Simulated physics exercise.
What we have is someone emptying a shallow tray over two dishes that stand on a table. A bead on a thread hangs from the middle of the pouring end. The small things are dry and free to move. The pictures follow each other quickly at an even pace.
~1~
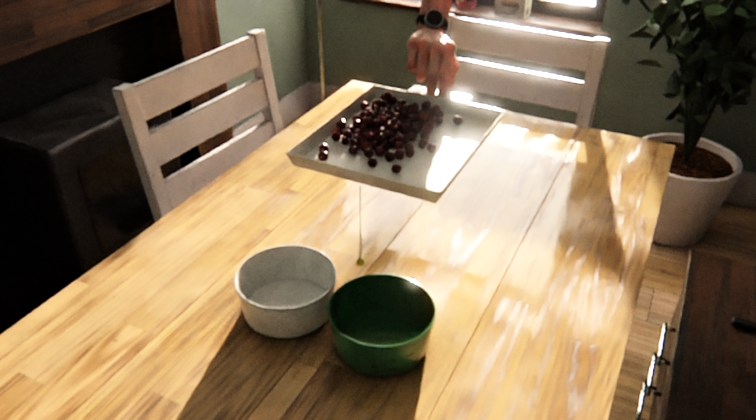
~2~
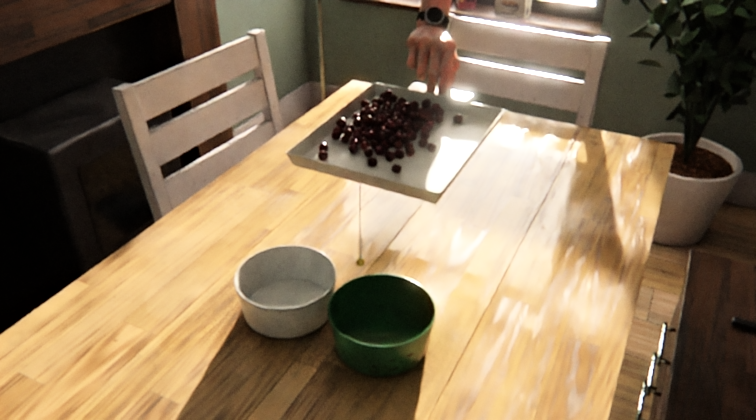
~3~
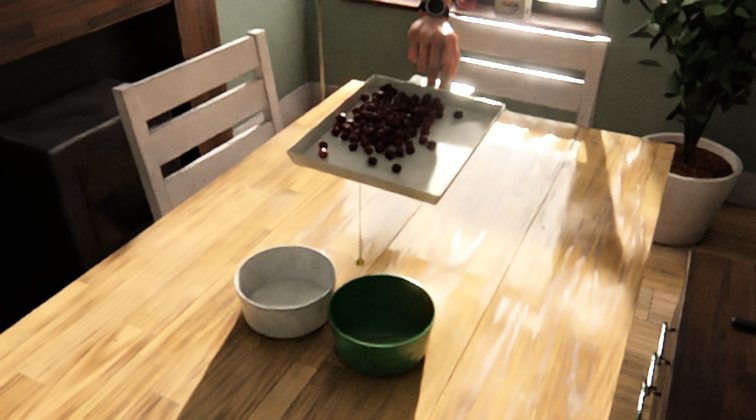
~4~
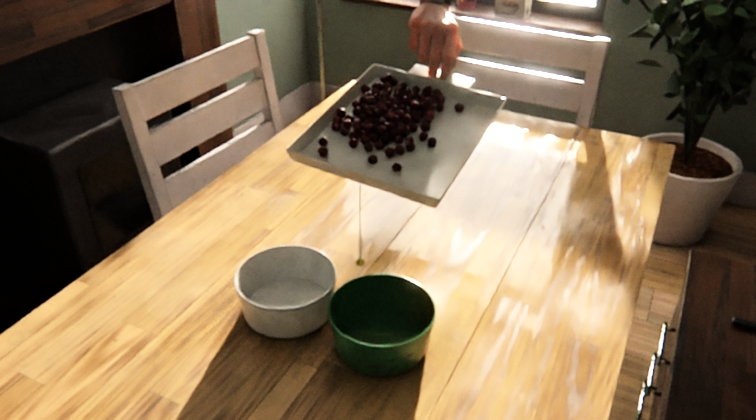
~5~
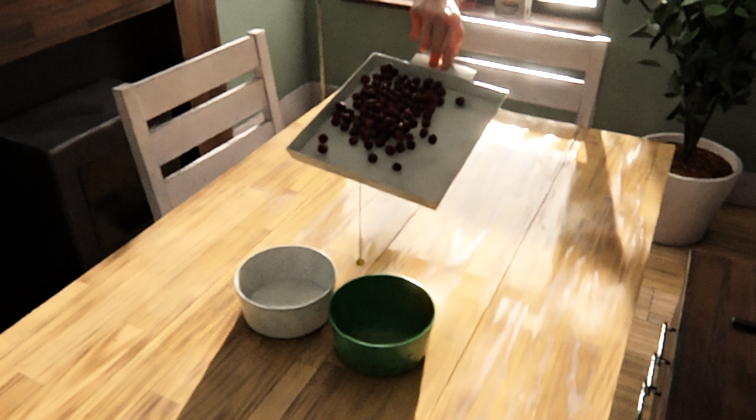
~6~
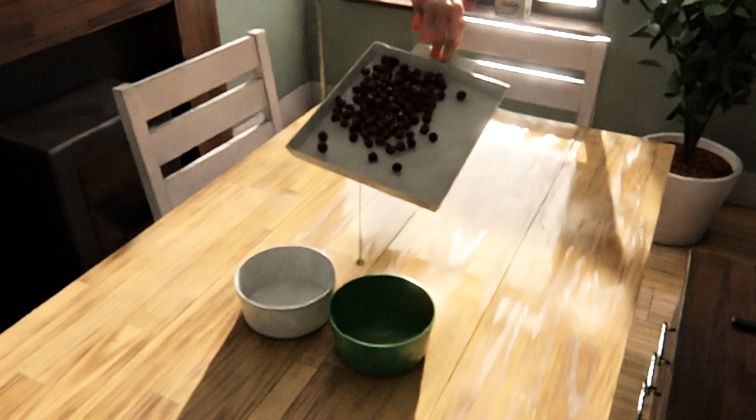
A hand raises the far end of a shallow tray of dark cherries above two bowls.
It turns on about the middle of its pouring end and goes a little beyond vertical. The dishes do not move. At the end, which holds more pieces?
It favours the right dish.
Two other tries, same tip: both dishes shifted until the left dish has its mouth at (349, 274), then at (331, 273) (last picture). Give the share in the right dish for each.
First some 70, then 80 per cent.
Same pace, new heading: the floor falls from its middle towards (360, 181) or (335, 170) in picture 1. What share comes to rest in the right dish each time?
Roughly 40 per cent, and 10 per cent.
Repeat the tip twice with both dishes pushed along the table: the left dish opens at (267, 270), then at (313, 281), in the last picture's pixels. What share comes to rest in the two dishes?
About 40 and 80 per cent.
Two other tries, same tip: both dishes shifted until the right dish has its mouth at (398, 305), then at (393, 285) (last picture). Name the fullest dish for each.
The first try: The right one. The second: The dish on the right.
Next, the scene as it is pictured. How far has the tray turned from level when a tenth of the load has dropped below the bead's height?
Near 80 degrees.
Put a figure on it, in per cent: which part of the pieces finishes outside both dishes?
Close to 40 per cent.
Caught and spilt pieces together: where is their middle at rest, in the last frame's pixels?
Around (406, 338).
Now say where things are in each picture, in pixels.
In the first picture, corners of the pouring end at (292, 152) and (437, 189), level; middle of the load at (390, 126), dried cherries; left dish at (258, 319); right dish at (357, 357); bead on its thread at (361, 262).
In the second picture, corners of the pouring end at (292, 151) and (437, 190), level; middle of the load at (390, 124).
In the third picture, corners of the pouring end at (292, 150) and (437, 192), tipped barely, lowest at the right corner; middle of the load at (390, 120).
In the fourth picture, corners of the pouring end at (292, 148) and (437, 195), tipped a little, lowest at the right corner; middle of the load at (390, 114).
In the fifth picture, corners of the pouring end at (292, 147) and (437, 199), tipped a little, lowest at the right corner; middle of the load at (391, 108).
In the sixth picture, corners of the pouring end at (291, 145) and (437, 202), tipped clearly, lowest at the right corner; middle of the load at (391, 102); left dish at (258, 319); right dish at (357, 357).
Soon after the last picture, tray tipped steeply; nearly all on the tray; a stray few in the right dish; a stray few outside both; a small part in the air.
A little later, tray tipped past a quarter turn; most on the tray; a small part in the right dish; a small part outside both; a stray few in the air.
Later still, tray tipped past a quarter turn; about two thirds in the right dish; about a third outside both.
At rest, tray tipped past a quarter turn; about two thirds in the right dish; none in the left dish; about a third outside both.
